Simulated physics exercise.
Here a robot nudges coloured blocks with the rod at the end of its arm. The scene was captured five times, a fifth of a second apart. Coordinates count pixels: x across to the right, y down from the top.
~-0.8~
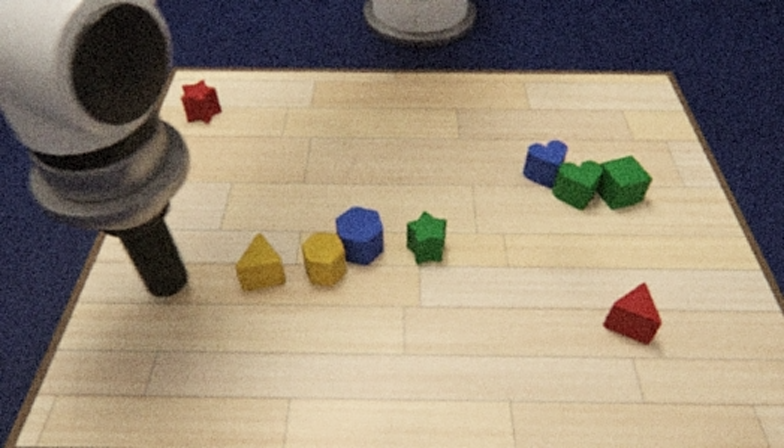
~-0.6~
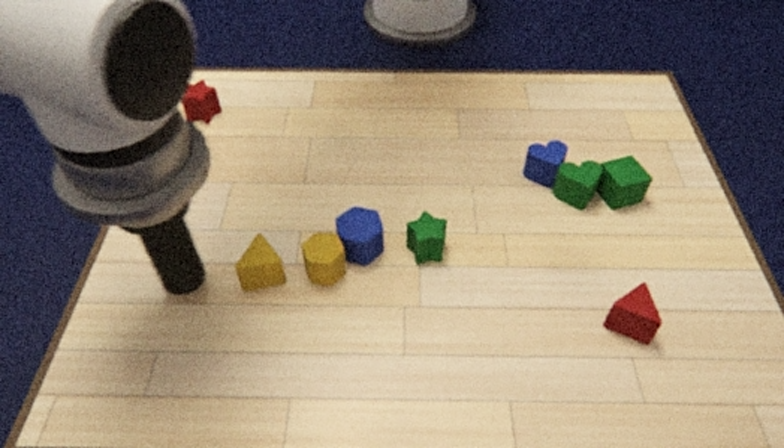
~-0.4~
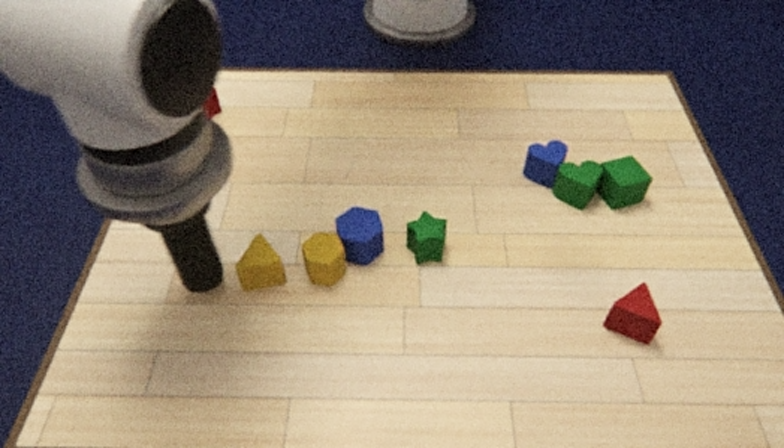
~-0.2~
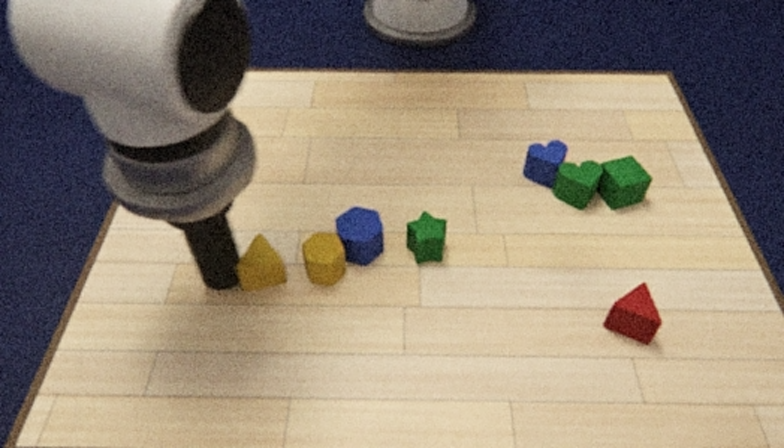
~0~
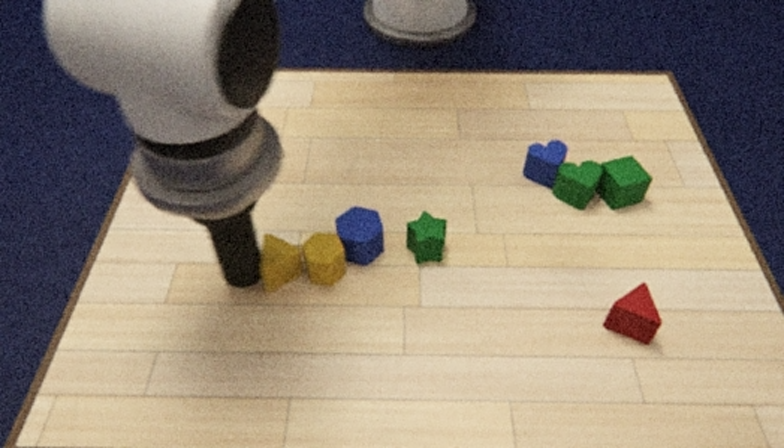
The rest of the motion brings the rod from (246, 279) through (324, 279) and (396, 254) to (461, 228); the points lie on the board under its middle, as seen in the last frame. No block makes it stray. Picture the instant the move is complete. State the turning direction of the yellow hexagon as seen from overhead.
Looking down, it rotates clockwise.
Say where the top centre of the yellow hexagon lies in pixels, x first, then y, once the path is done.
In the picture, that point is around (429, 253).
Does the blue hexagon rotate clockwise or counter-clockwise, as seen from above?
Anticlockwise, looking down.
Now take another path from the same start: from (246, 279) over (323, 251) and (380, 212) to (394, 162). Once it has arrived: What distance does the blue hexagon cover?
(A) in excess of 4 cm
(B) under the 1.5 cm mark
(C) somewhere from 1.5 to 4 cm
The one that fits is A, in excess of 4 cm.
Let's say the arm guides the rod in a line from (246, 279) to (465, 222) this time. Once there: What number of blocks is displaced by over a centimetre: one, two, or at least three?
Displaced: Three or more.
What follows on the original path. One third of the way, rod (324, 271); yellow three-sided block (338, 228), turned 45° anticlockwise; yellow hexagon (367, 251), turned 30° clockwise; blue hexagon (382, 219), turned 45° anticlockwise.
Two thirds of the way, rod (396, 246); yellow three-sided block (350, 216), turned 100° anticlockwise; yellow hexagon (425, 253), turned 70° clockwise; blue hexagon (402, 199), turned 65° anticlockwise; green star (441, 225), turned 30° anticlockwise.
At the end, rod (462, 220); yellow three-sided block (350, 216), turned 100° anticlockwise; yellow hexagon (429, 253), turned 85° clockwise; blue hexagon (410, 190), turned 100° anticlockwise; green star (494, 222).
